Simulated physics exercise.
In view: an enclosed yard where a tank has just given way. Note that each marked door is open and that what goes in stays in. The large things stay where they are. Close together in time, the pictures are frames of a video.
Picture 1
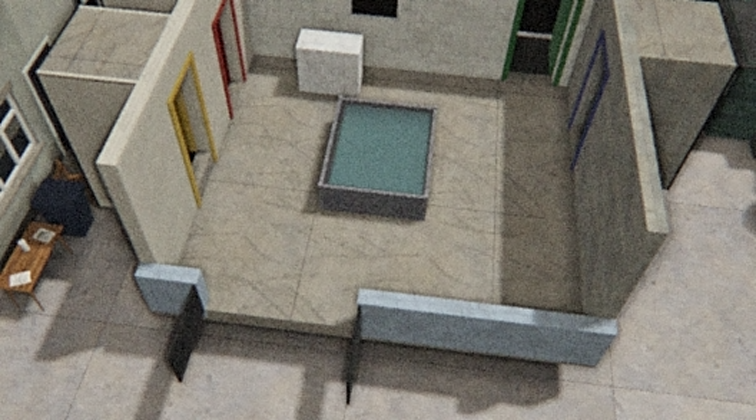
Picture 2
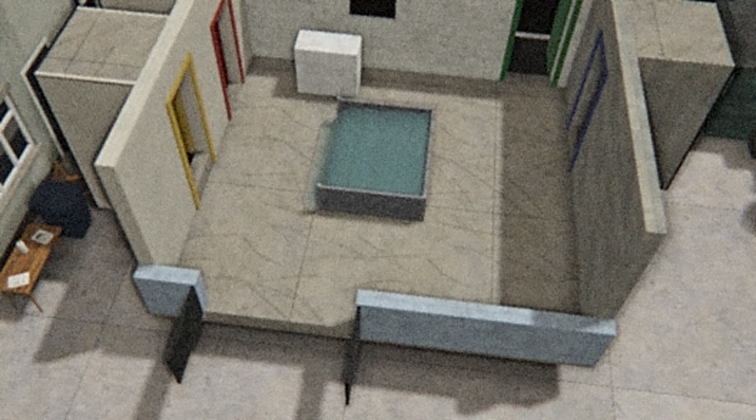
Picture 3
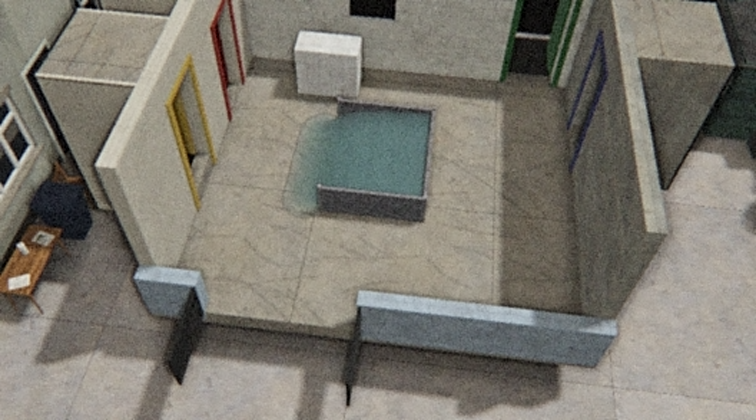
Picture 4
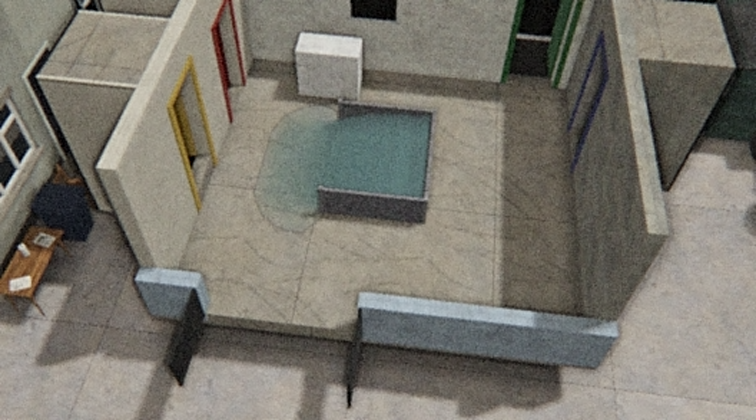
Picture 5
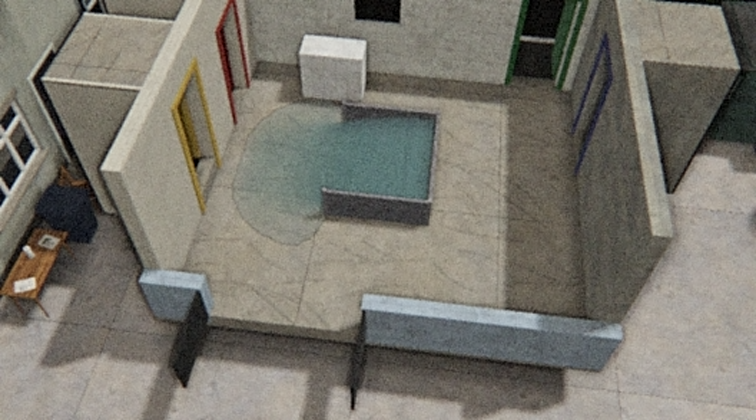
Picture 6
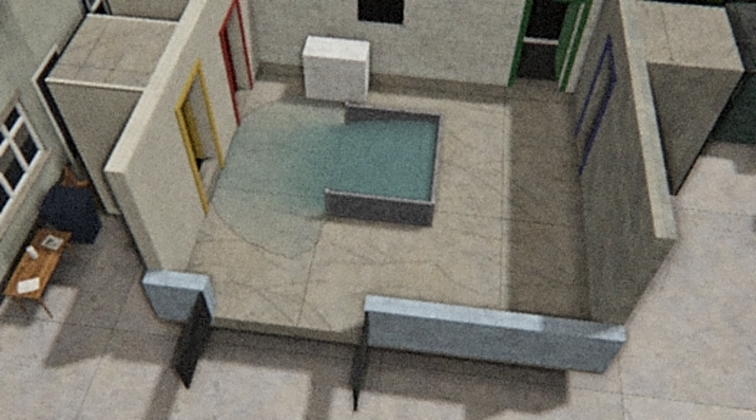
Teal water pouring from the opened left side of a rectangular tank and fanning out leftward across a walled yard's floor.
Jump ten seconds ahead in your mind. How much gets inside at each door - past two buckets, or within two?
The green door respects the limit for sure, the blue door respects the limit for sure, the yellow door respects the limit for sure, the red door breaks the limit for sure.
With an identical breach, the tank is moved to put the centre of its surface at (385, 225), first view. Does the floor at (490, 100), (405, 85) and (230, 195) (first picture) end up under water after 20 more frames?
Points in order: Not reached; not reached; inundated.
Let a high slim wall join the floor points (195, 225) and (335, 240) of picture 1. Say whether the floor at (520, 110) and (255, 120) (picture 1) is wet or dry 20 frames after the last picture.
Taking the points in order, the first is high and dry and the second is inundated.
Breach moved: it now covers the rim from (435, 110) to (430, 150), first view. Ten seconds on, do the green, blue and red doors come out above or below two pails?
Then: The green one passes that mark; the blue one passes that mark; the red one is under.
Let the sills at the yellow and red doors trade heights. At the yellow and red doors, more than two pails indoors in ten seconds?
Result, one by one - yellow door: Beyond the limit; red door: Short of the limit.
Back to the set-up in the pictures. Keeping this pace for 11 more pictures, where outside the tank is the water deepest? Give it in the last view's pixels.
I'd point to about (177, 297).
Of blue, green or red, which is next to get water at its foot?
I'd go with the door marked red.
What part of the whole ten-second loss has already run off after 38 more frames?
Log: Around 75 %, estimated.
A moment on, water covers 25 % of the floor; the green door not reached, the blue door not reached, the yellow door wet at the sill, nothing in, the red door under two buckets in.
Next, water covers 25 % of the floor; the green door not reached, the blue door not reached, the yellow door wet at the sill, nothing in, the red door over two buckets in.
Then, water covers 40 % of the floor; the green door not reached, the blue door not reached, the yellow door wet at the sill, nothing in, the red door far over two buckets in.
Later, water covers 70 % of the floor; the green door wet at the sill, nothing in, the blue door wet at the sill, nothing in, the yellow door wet at the sill, nothing in, the red door far over two buckets in.
In the end, water covers 85 % of the floor; the green door wet at the sill, nothing in, the blue door wet at the sill, nothing in, the yellow door wet at the sill, nothing in, the red door far over two buckets in.
